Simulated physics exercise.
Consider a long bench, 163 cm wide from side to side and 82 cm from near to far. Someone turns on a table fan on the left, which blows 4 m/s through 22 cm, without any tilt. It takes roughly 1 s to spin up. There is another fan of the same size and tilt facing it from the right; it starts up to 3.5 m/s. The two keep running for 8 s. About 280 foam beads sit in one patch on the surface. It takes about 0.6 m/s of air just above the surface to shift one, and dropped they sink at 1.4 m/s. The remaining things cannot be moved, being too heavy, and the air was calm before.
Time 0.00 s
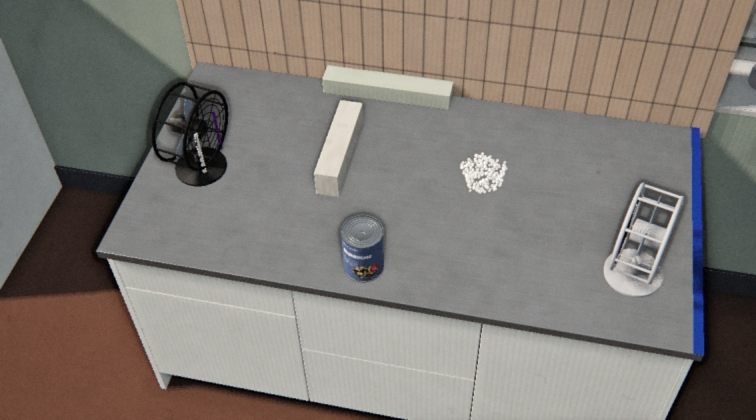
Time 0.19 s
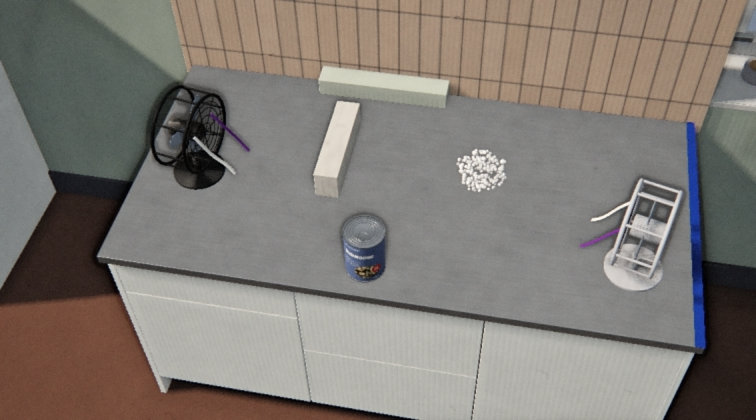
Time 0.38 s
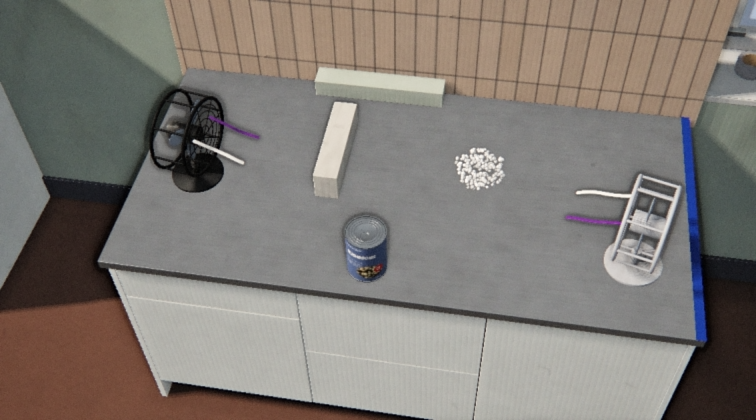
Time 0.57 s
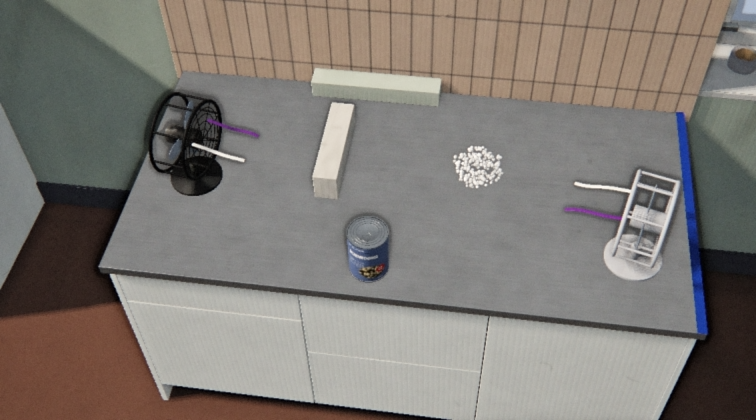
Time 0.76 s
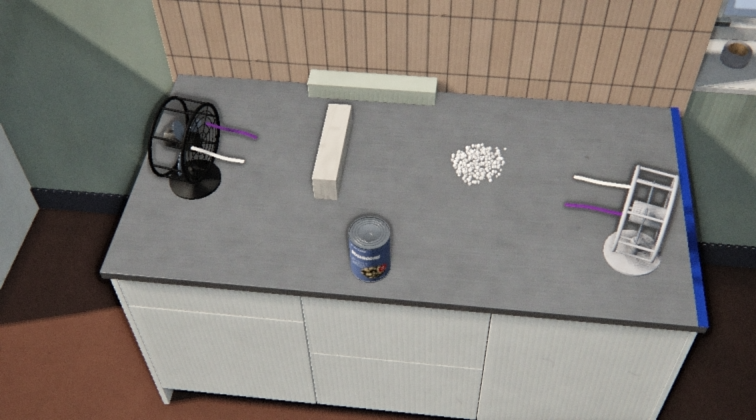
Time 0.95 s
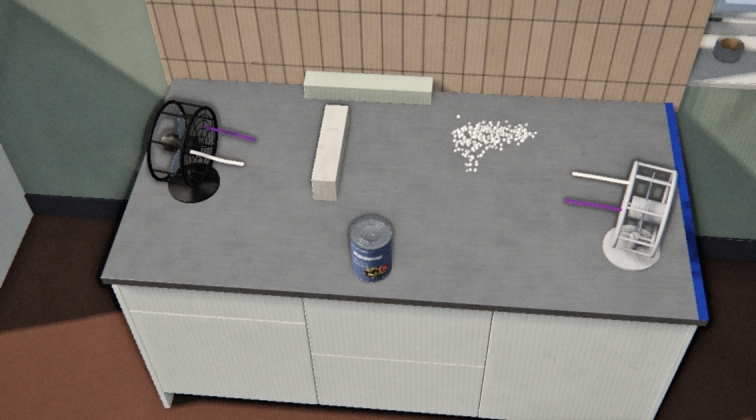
In this clip, two fans face each other across a grey counter with planks and a blue can, their purple and white ribbons lifting and streaming inward before the patch of white beads scatters, spreading mostly toward the back.
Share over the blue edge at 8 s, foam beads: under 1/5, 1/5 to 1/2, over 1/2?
Over 1/2.
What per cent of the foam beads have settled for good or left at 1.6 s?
Estimated share: Near 0 %.
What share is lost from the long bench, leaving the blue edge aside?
About 0 %.
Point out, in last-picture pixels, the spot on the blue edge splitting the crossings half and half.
At roughly pixel (675, 116).
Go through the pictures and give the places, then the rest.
In the first picture, the middle of the foam beads is near (483, 174), none has stirred yet, the mouth of the table fan is at (191, 127) and that of the second one at (646, 234).
In the second picture, the middle of the foam beads is near (482, 170), none has stirred yet and the blue edge is centred on (699, 224).
In the third picture, the middle of the foam beads is near (480, 168), none has stirred yet, the top of a plank is at (336, 138) and the top of a plank is at (380, 80).
In the fourth picture, the middle of the foam beads is near (479, 166) and none has stirred yet.
In the fifth picture, the middle of the foam beads is near (476, 165), the farthest in sight from the table fan is at (505, 150) and about 20 % have left their places.
In the sixth picture, the middle of the foam beads is near (489, 137), the farthest in sight from the table fan is at (536, 133) and all have left their places.
After 1.6 s, 100 % are still on the top, 0 % are over the blue edge; the middle of those left on the top is near (582, 121).
After 2.6 s, 68 % are still on the top, 32 % are over the blue edge; the middle of those left on the top is near (585, 117).
After 4.4 s, 17 % are still on the top, 83 % are over the blue edge; the middle of those left on the top is near (631, 130).
After 8.0 s, at the end, 98 % are over the blue edge.
